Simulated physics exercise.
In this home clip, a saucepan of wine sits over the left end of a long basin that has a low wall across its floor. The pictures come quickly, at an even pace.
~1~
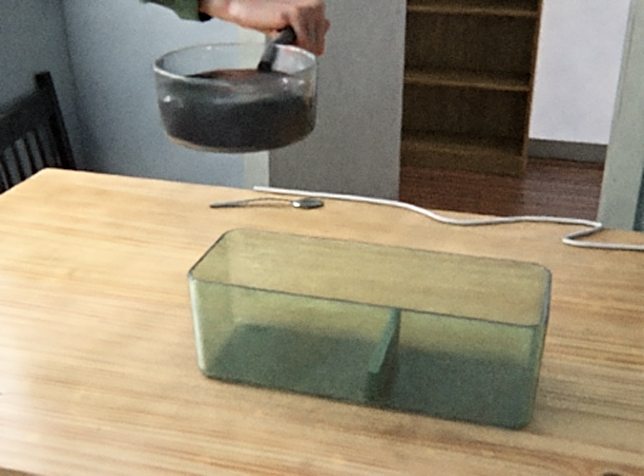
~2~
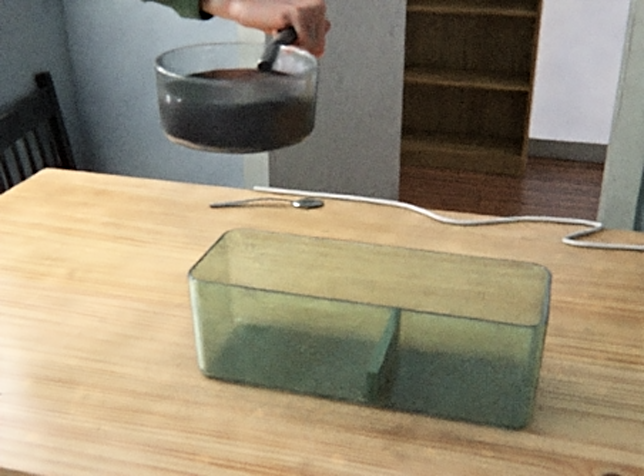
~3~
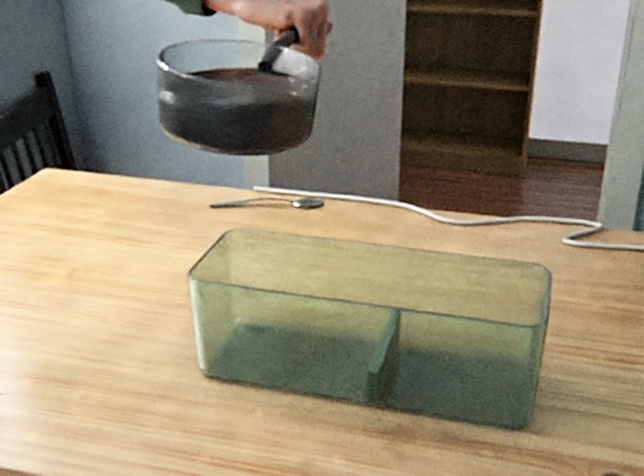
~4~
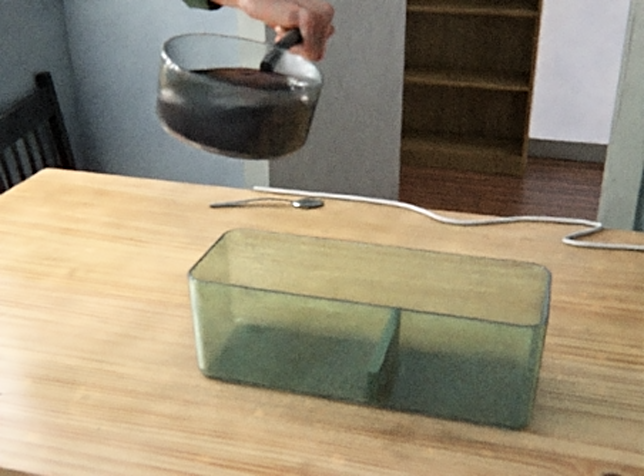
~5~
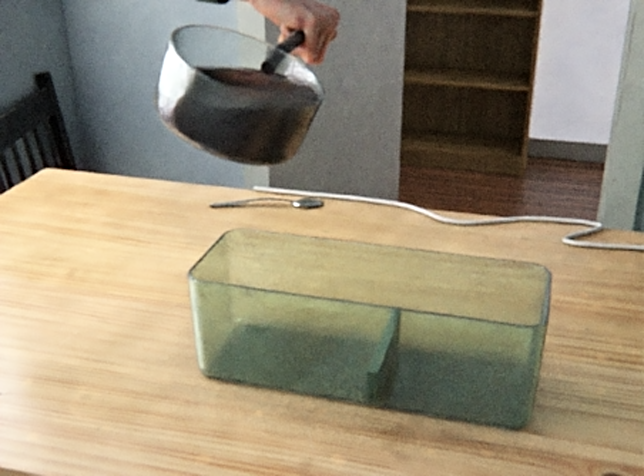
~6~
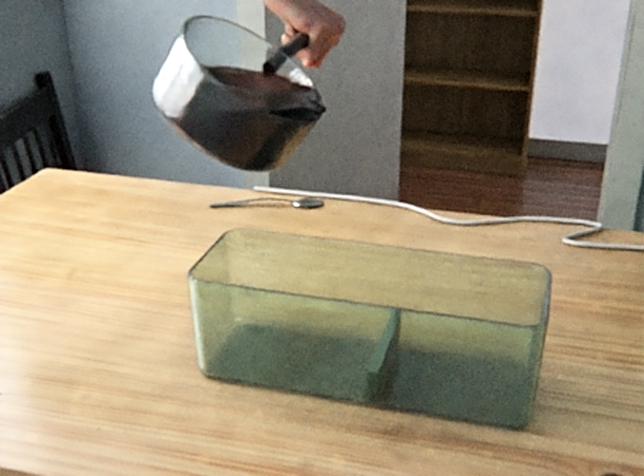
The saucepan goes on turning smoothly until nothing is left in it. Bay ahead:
The left compartment will collect the most.
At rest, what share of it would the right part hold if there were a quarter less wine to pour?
10 %.
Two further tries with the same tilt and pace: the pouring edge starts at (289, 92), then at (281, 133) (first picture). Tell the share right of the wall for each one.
In turn 20 and 20 in a hundred.
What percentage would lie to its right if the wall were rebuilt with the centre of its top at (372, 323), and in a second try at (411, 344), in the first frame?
In order, some 25 and 15 in a hundred.
A moment on, the tilt is 100° and 19 per cent is still to pour, 21 is left of the wall and 2 right of it.
Next, the tilt is 109° and 4 per cent is still to pour, 75 is left of the wall and 15 right of it.
Then the tilt is 109° and 0 per cent is still to pour, 70 is left of the wall and 19 right of it.
Later the tilt is 109° and 0 per cent is still to pour, 72 is left of the wall and 20 right of it.
At rest 72 per cent lies left of the wall, 20 right of it and 8 outside.
